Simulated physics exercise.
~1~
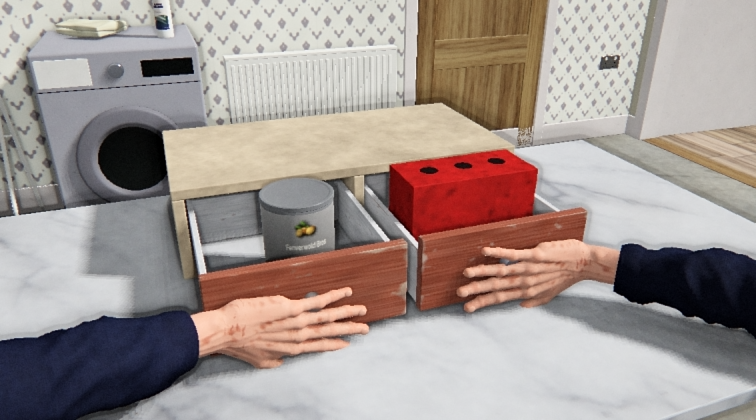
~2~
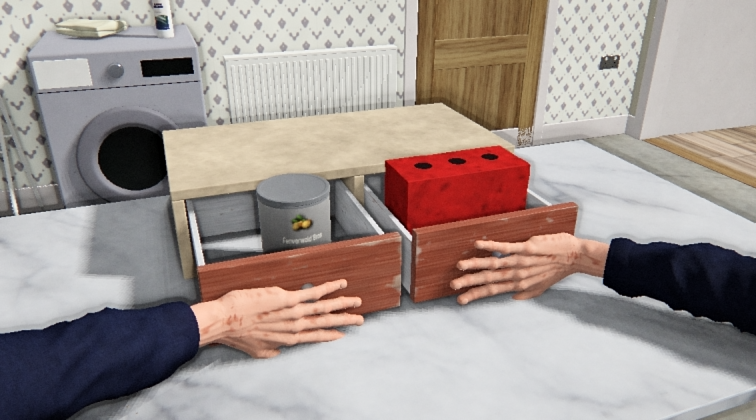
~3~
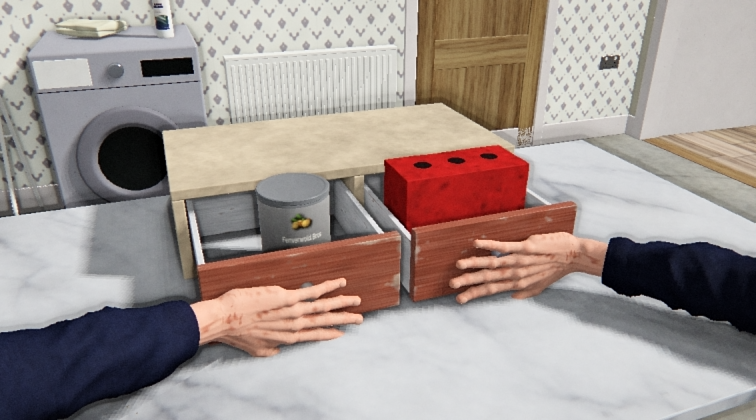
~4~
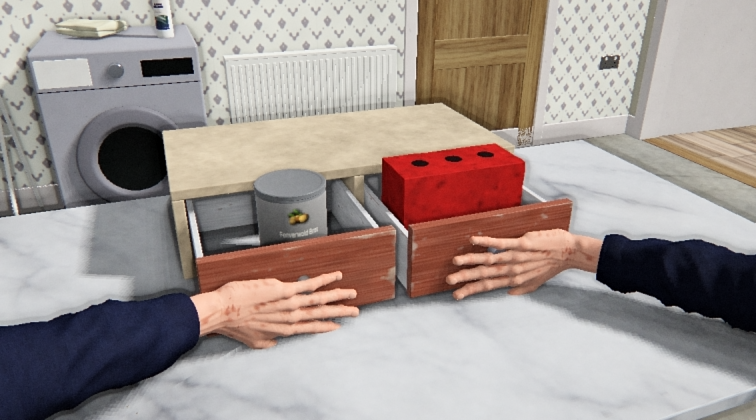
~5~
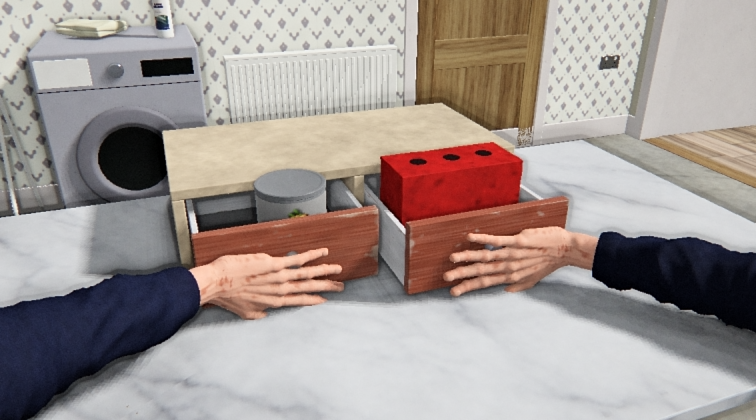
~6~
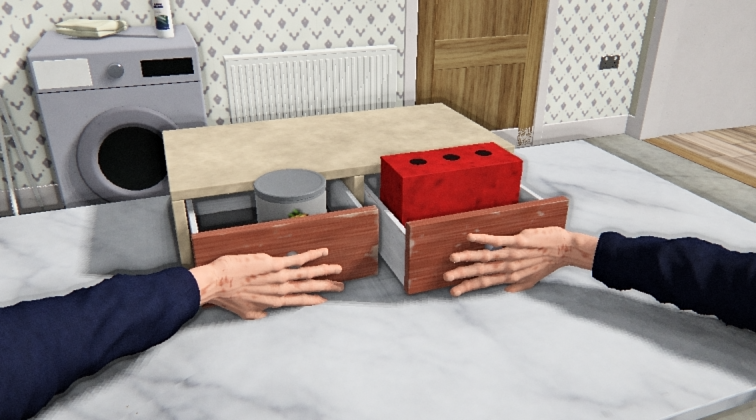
Two reddish-brown drawers stand open at the front of a pale wooden chest on a white marble top, viewed from behind a pair of outstretched arms in dark blue sleeves. A grey tub sits upright in the left drawer and a red brick with three holes in the right, with a washing machine, radiator and wooden door beyond. The hands, flat against the fronts, ease both drawers slightly inward. The left drawer then slides farther in, carrying its tub, while the right one barely shifts. Both come to rest still ajar, hands against them, tub and brick upright.
